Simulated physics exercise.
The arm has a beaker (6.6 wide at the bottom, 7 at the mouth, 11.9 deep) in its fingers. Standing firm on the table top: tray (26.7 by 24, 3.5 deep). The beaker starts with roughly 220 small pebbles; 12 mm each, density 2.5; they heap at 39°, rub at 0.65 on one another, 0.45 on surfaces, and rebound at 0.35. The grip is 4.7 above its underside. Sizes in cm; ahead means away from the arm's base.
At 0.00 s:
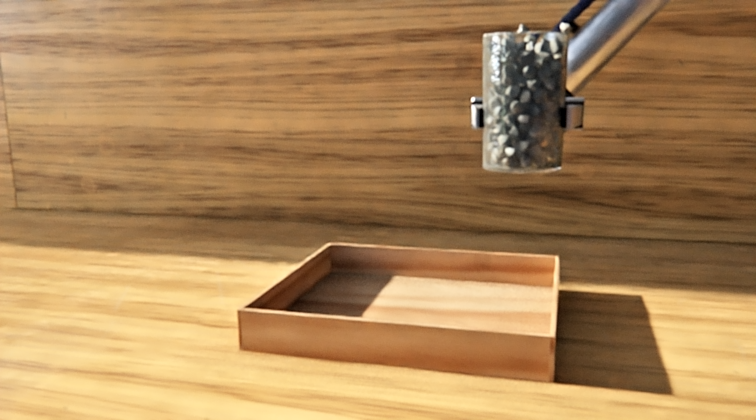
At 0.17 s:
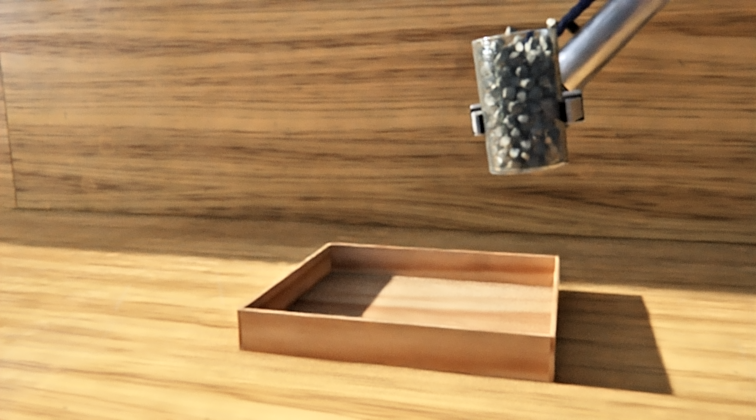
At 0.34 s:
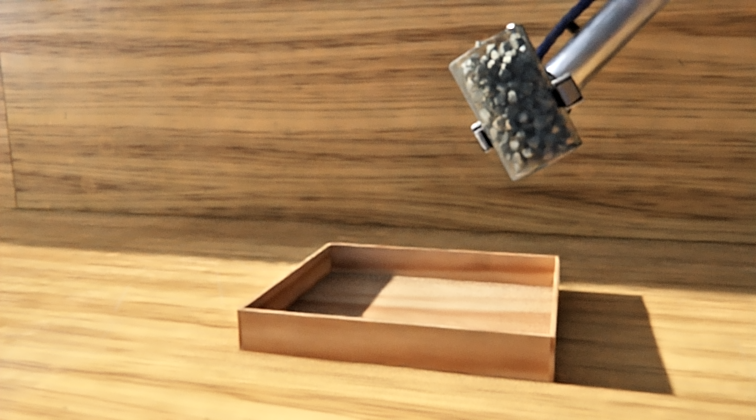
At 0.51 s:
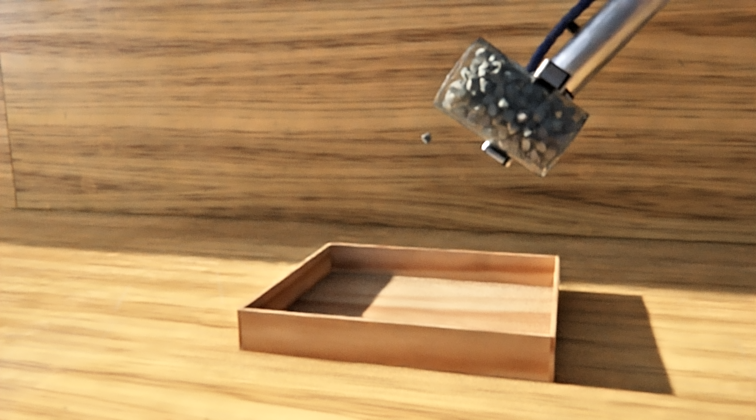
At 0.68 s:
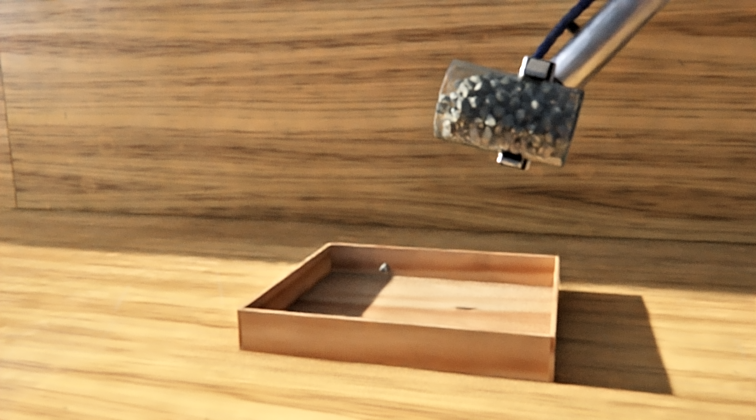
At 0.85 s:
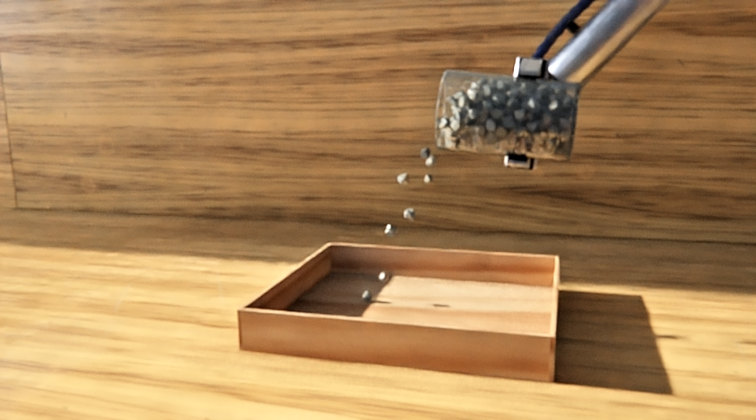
On a wooden table top, a robot arm tilting a clear beaker of pebbles leftward above a shallow tray, a few dropping out.
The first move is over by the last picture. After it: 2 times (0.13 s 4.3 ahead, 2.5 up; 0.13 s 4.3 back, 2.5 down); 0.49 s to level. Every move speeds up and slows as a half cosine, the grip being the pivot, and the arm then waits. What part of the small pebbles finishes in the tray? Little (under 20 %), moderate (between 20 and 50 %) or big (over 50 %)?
Share in the tray: Big (over 50 %).
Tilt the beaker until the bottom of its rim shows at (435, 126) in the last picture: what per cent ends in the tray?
About 45 per cent.
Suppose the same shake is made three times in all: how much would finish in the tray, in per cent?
In that case some 85 per cent.
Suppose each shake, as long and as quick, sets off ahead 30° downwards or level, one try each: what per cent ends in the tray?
Some 30 and 60 per cent.
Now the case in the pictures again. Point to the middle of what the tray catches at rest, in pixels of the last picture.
At about (356, 303).
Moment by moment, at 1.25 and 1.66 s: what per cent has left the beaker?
About 55, 75.
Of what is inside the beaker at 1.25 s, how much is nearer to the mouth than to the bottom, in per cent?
About 65 per cent.
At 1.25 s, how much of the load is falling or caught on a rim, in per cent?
About 0 per cent.
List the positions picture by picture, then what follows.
Beaker middle at (524, 104), level; upper third of the load around (524, 65), from x 490 to 565, top at y 30; 217 in the beaker, in the first frame.
Beaker middle at (522, 104), tilted 8° forward; upper third of the load around (520, 67), from x 485 to 555, top at y 25, in the second frame.
Beaker middle at (517, 106), tilted 29° forward; upper third of the load around (507, 71), from x 465 to 565, top at y 30, in the third frame.
Beaker middle at (512, 110), tilted 56° forward; upper third of the load around (493, 87), from x 425 to 570, top at y 55; 216 in the beaker, 1 in flight or on a rim, in the fourth frame.
Beaker middle at (510, 114), tilted 77° forward; upper third of the load around (498, 97), from x 385 to 570, top at y 80; 216 in the beaker, 1 in the tray, in the fifth frame.
Beaker middle at (510, 116), tilted 85° forward; upper third of the load around (511, 100), from x 370 to 570, top at y 85; 209 in the beaker, 2 in the tray, 6 in flight or on a rim, in the sixth frame.
By 1.25 s, tilted 85° forward, highest piece 24 above the table; 117 in the tray, 98 in the beaker, 1 on the table or floor, 1 in flight or on a rim.
By 1.66 s, tilted 31° forward, highest piece 25 above the table; 165 in the tray, 50 in the beaker, 2 on the table or floor.
By 2.06 s, level, highest piece 21 above the table; 165 in the tray, 50 in the beaker, 2 on the table or floor.
By 3.11 s, level, highest piece 21 above the table; 165 in the tray, 50 in the beaker, 2 on the table or floor.
Final count, 165 in the tray, 50 in the beaker, 2 on the table or floor. That is 76 % in the tray.
